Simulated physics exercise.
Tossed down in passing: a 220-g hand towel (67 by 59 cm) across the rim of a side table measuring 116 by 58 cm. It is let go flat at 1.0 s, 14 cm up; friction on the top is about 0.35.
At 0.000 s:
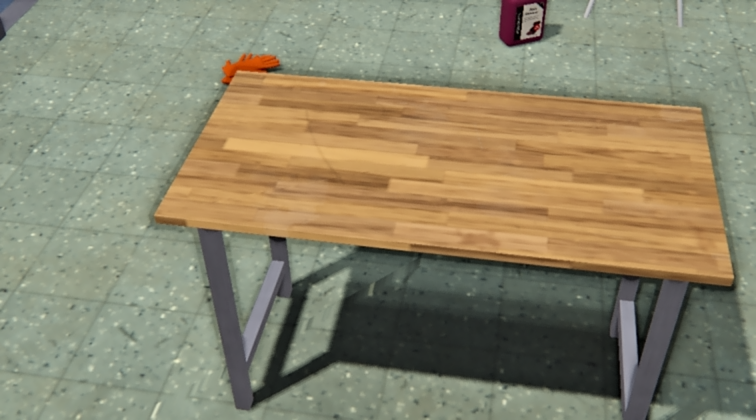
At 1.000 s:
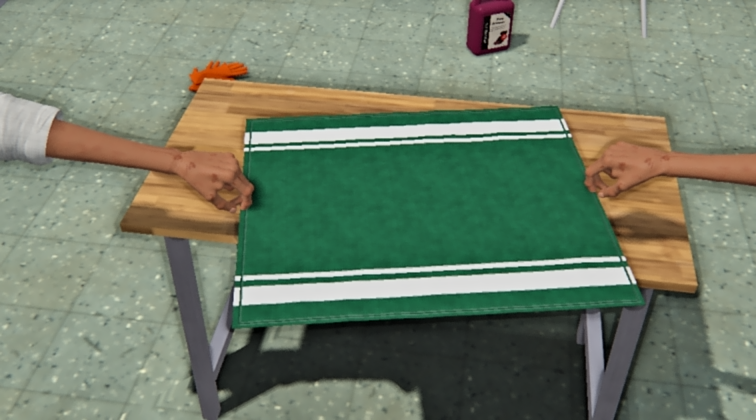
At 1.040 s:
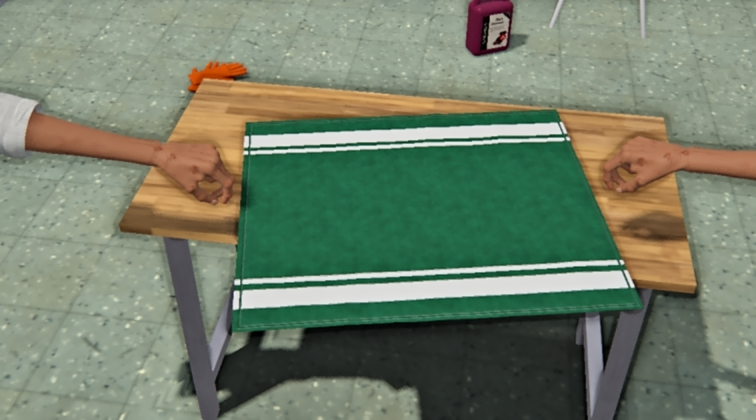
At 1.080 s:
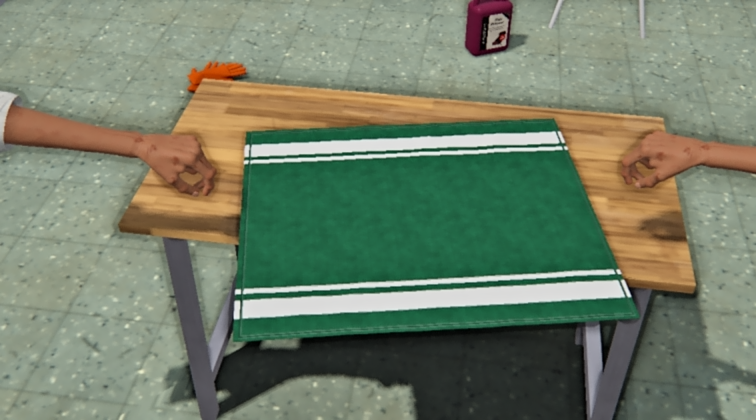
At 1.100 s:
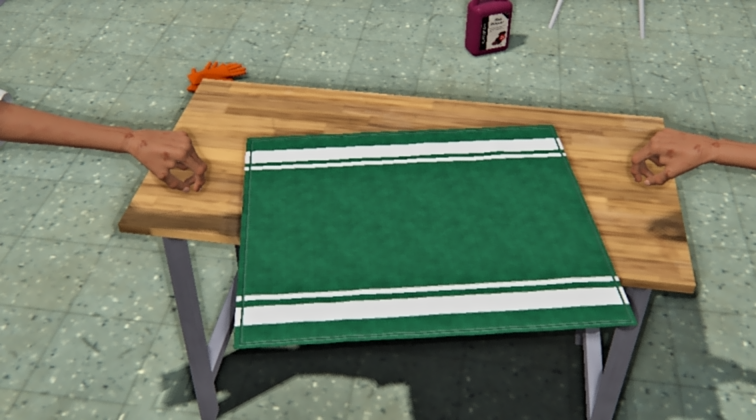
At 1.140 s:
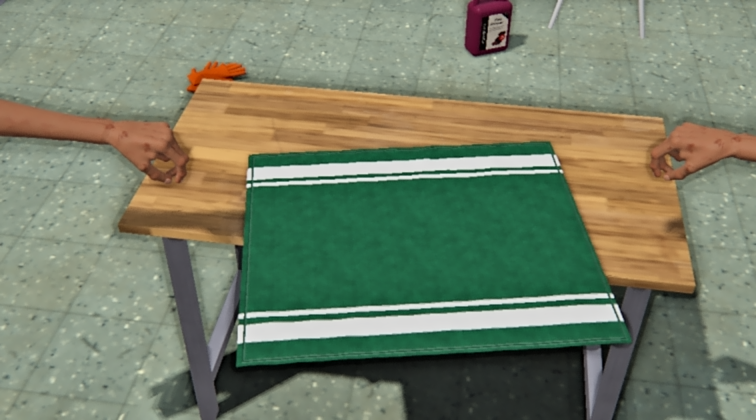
The clip shows a bare wooden side table, then two hands laying a green towel with white stripes across its front edge; the hands release it and draw apart as the towel slides gradually toward the viewer.
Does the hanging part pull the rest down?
The hand towel drops off.
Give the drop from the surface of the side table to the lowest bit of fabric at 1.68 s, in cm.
Some 74 cm.
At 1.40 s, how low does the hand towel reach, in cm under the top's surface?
About 46 cm.
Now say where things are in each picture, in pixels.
The first frame shows the bare side table.
The second frame shows hand towel corners (233, 328) (247, 119) (558, 107) (645, 305).
The third frame shows hand towel corners (232, 332) (246, 123).
The fourth frame shows hand towel corners (233, 342) (247, 132).
The fifth frame shows hand towel corners (234, 349) (247, 138).
The sixth frame shows hand towel corners (237, 367) (249, 155) (550, 142) (632, 343).
After 1.4 s, 30 % of the hand towel is still over the top.
After 1.7 s, 0 % of the hand towel is still over the top.
After 1.9 s, 0 % of the hand towel is still over the top.
After 2.2 s, 0 % of the hand towel is still over the top.
After 4.4 s, 0 % of the hand towel is still over the top.
